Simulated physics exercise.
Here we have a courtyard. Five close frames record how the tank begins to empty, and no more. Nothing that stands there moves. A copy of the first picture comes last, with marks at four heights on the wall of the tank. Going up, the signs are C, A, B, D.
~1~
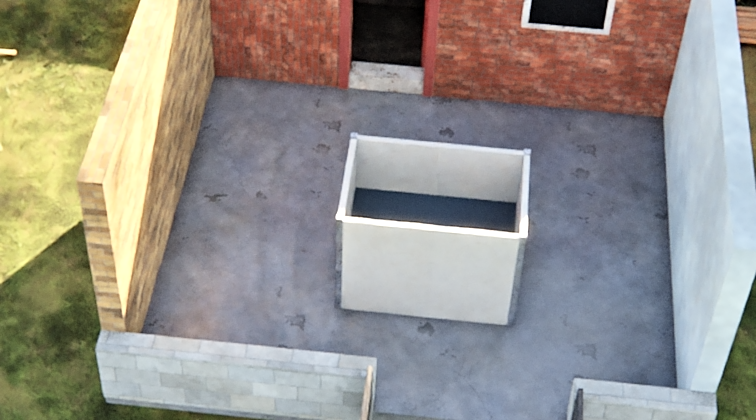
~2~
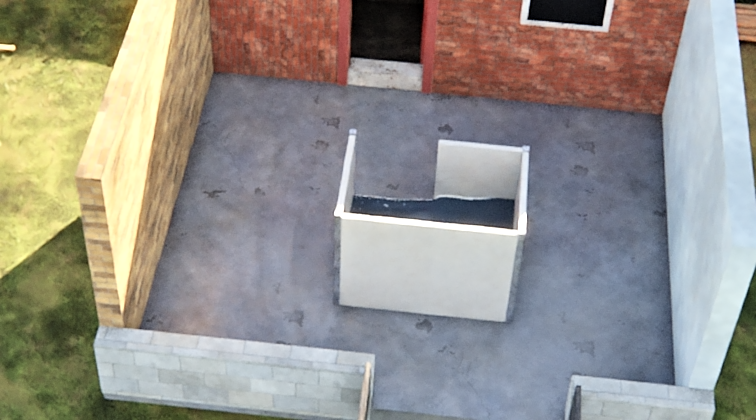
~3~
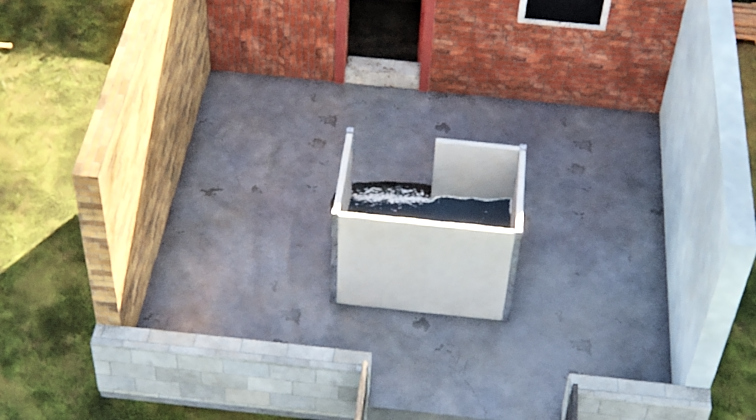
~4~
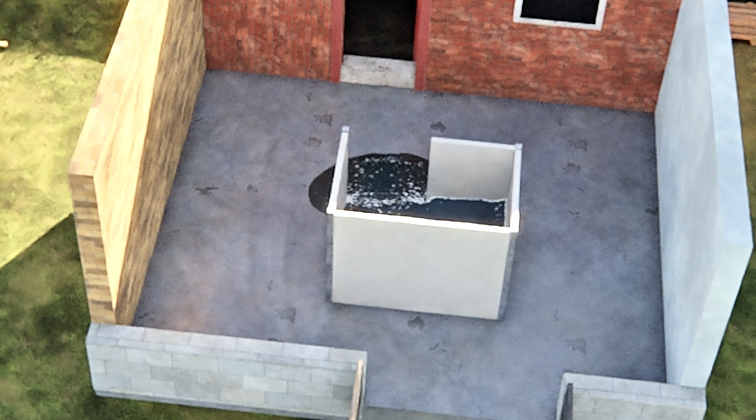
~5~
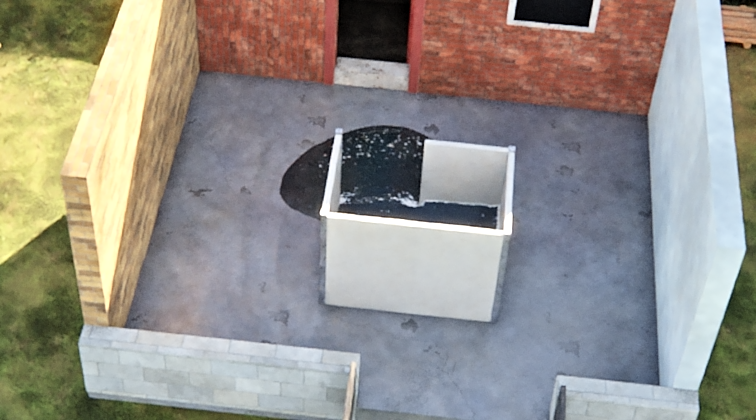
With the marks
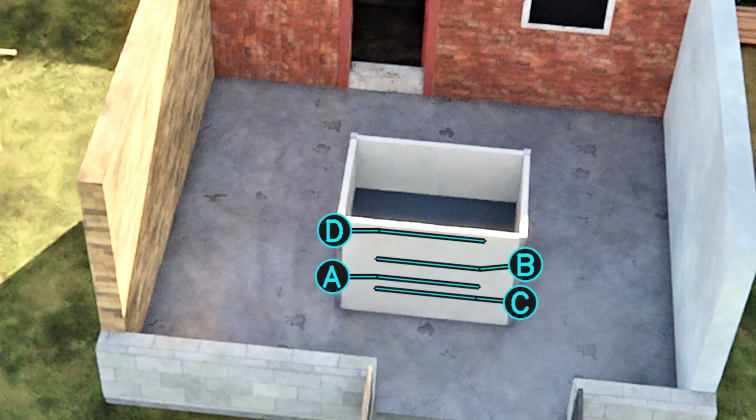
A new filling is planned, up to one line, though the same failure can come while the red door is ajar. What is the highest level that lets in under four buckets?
A will do.
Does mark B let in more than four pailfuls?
Yes, it does.
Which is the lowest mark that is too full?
It is B.
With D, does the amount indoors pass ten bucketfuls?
Yes, it does.
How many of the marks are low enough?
Two of them.
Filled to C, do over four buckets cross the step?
No, that is safe.
In cyan, A at (427, 281); B at (428, 263); C at (426, 293); D at (431, 235); from the bottom up C, A, B, D.
With A, a bucket or two gets in.
With B, about 10 bucketfuls get in.
With C, nothing gets over.
With D, dozens of bucketfuls pour in.
